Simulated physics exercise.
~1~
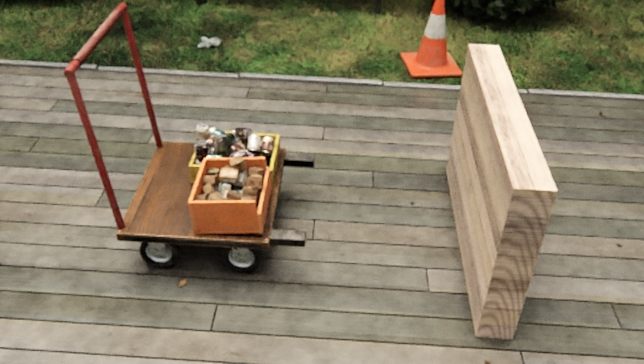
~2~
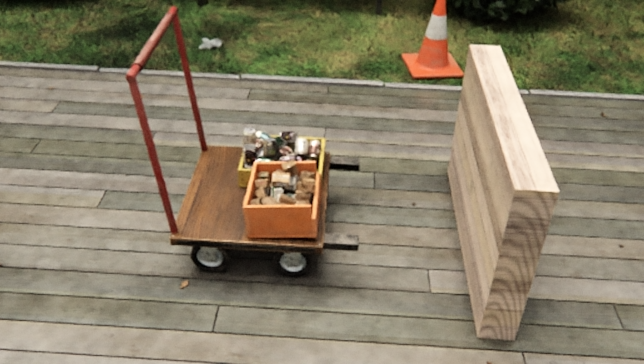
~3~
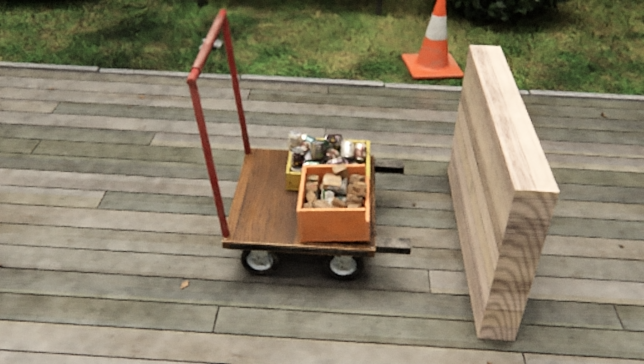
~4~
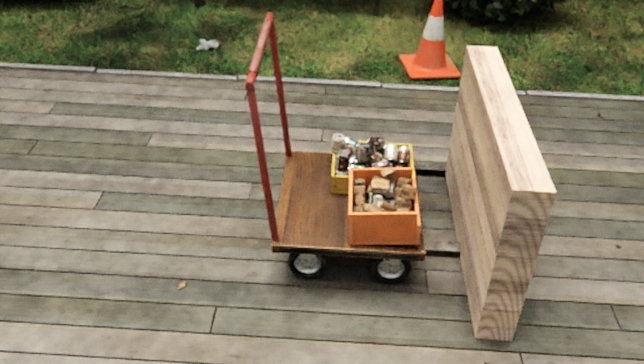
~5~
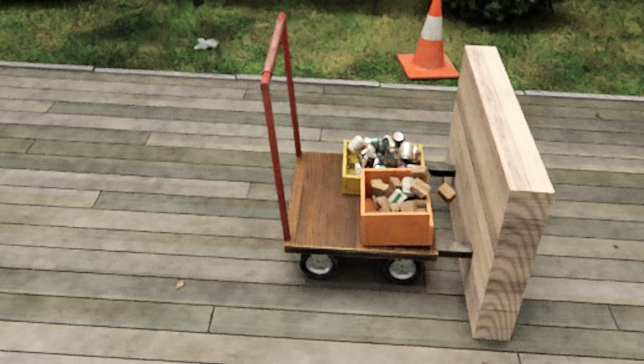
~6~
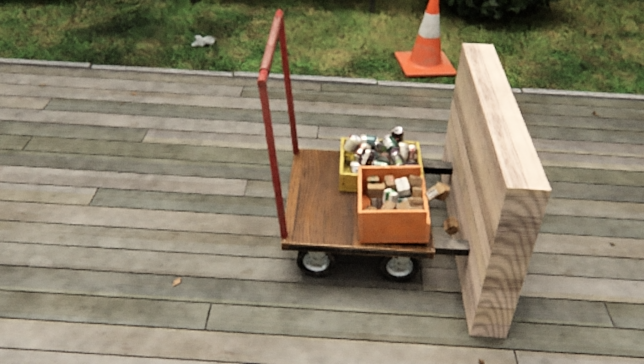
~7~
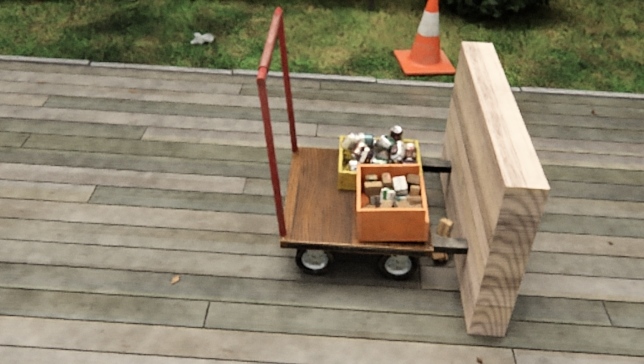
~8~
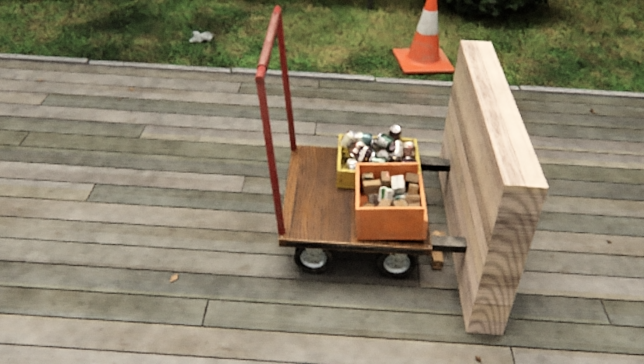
A flat wooden trolley with a red handle rolls right across weathered deck boards, seen from above at a slight angle, with grass and an orange traffic cone behind. It carries a yellow tray of small cans at the back and an orange tray of little tan and brown parcels in front. Its dark front buffers meet a thick upright wooden wall on the right, and the trolley stops short. The loads lurch forward, and a few parcels spill over the orange tray's right side, dropping into the gap. The trolley stays against the wall, with the cans still in the yellow tray and most parcels still aboard.
